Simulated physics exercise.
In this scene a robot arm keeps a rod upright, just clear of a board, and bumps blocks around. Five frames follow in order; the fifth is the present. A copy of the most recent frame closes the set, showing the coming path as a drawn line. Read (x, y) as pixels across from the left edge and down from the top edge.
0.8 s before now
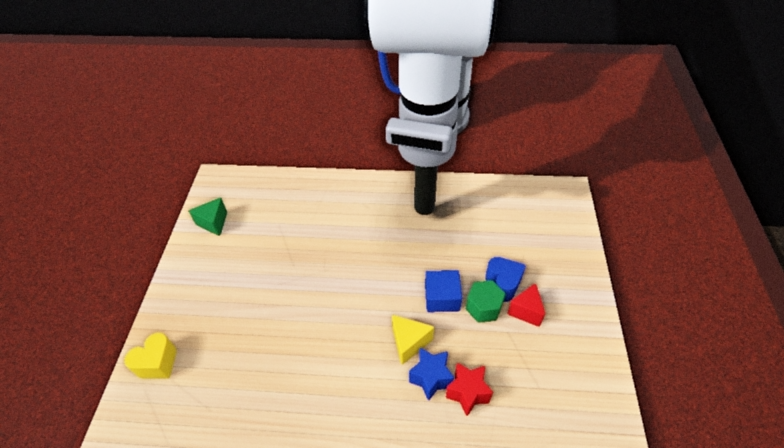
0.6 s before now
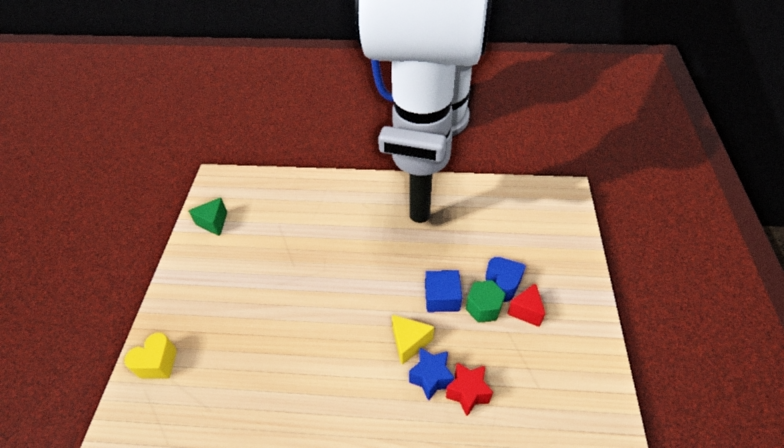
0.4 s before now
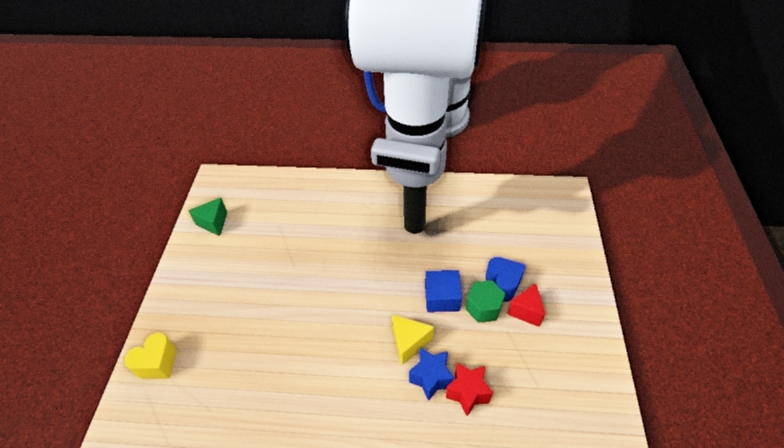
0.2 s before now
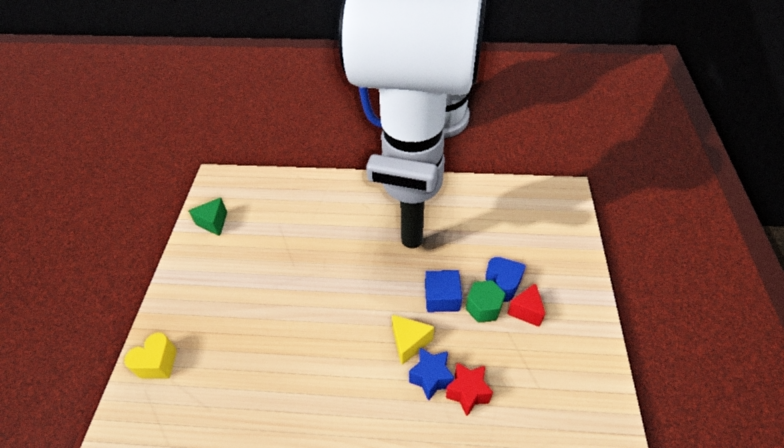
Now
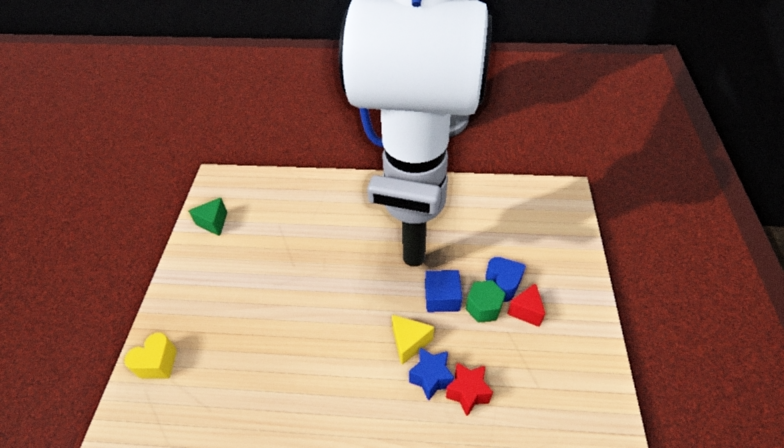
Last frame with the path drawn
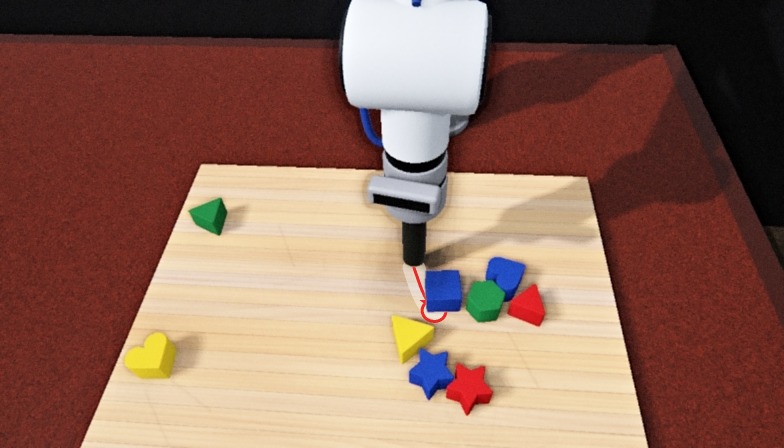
Above a wooden board scattered with colourful blocks, a white robot arm moved its black rod slightly left and then down toward the blue square block, while all the blocks stayed still.
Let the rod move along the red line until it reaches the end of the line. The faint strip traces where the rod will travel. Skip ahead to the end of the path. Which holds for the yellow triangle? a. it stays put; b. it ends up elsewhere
a
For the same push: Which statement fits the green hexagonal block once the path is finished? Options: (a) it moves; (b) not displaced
a (it moves)
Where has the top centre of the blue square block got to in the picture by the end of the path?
It is at (467, 315).
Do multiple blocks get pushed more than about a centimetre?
Yes.
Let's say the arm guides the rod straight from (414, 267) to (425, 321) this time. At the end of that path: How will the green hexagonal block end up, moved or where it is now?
Answer: Moved.
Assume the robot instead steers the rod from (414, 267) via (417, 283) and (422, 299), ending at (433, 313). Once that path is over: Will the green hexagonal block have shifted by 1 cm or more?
I expect so.
The drawn path runs from (414, 267) over (422, 289) to (434, 311).
On the path given first. Halfway along, rod at (422, 280); blue square block at (452, 295); green hexagonal block at (490, 296).
At the end, rod at (435, 302); yellow triangle not moved; blue square block at (467, 315), turned 25° anticlockwise; green hexagonal block at (498, 303), turned 50° anticlockwise; red triangle at (535, 299).
